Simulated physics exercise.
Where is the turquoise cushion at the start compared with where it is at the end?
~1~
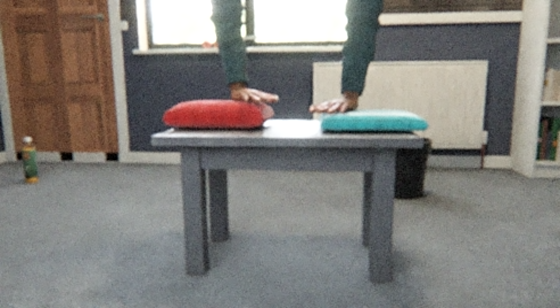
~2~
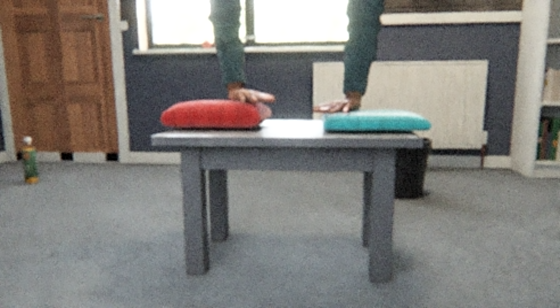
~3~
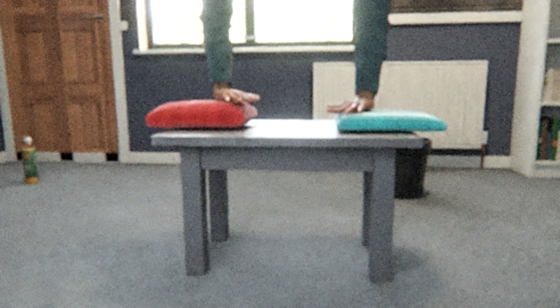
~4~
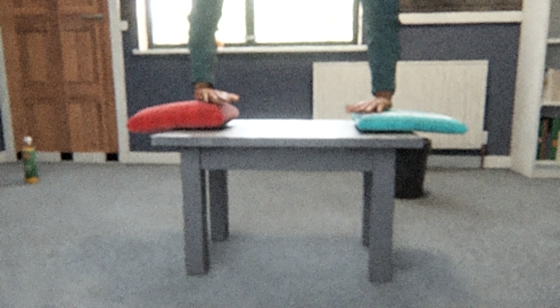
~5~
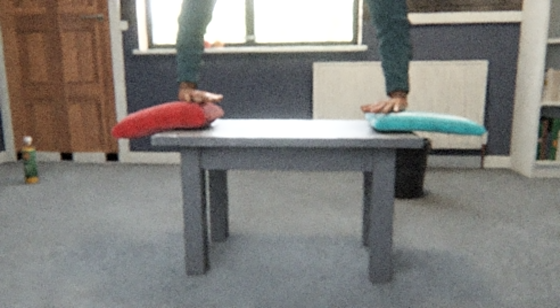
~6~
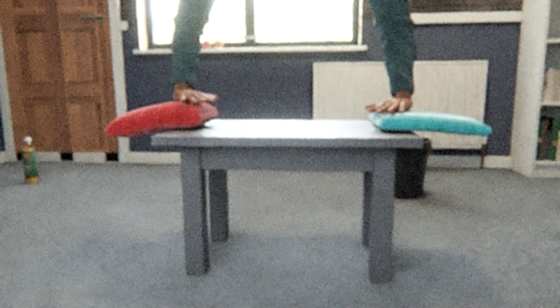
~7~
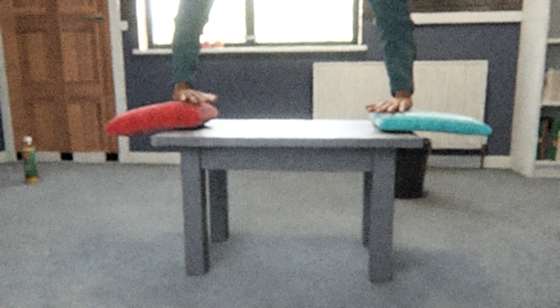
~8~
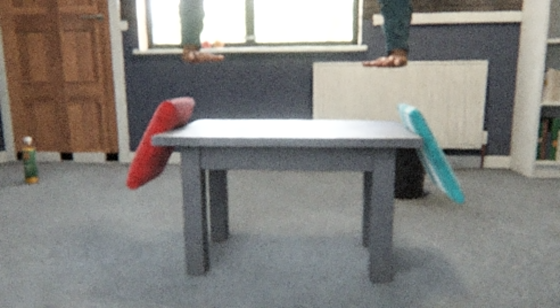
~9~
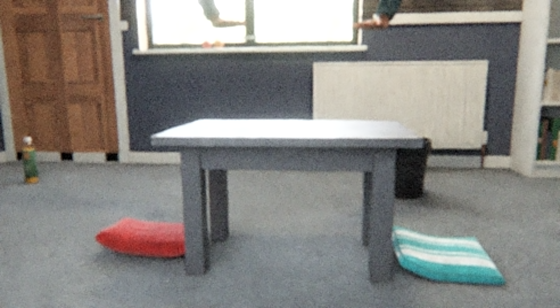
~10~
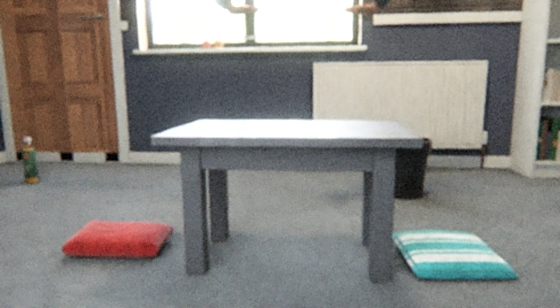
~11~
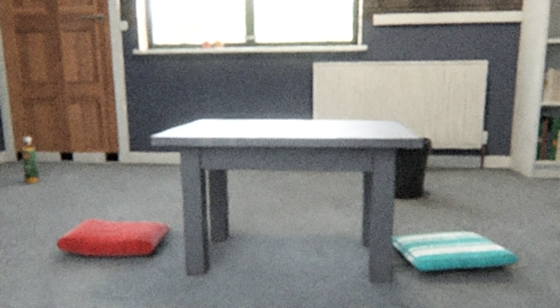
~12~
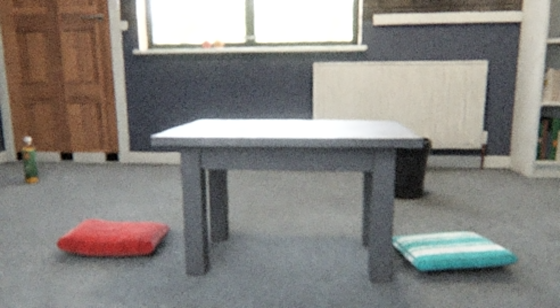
At the start the turquoise cushion lies on the right part of the table top under a hand. At the end it rests on the floor by the right side of the table.
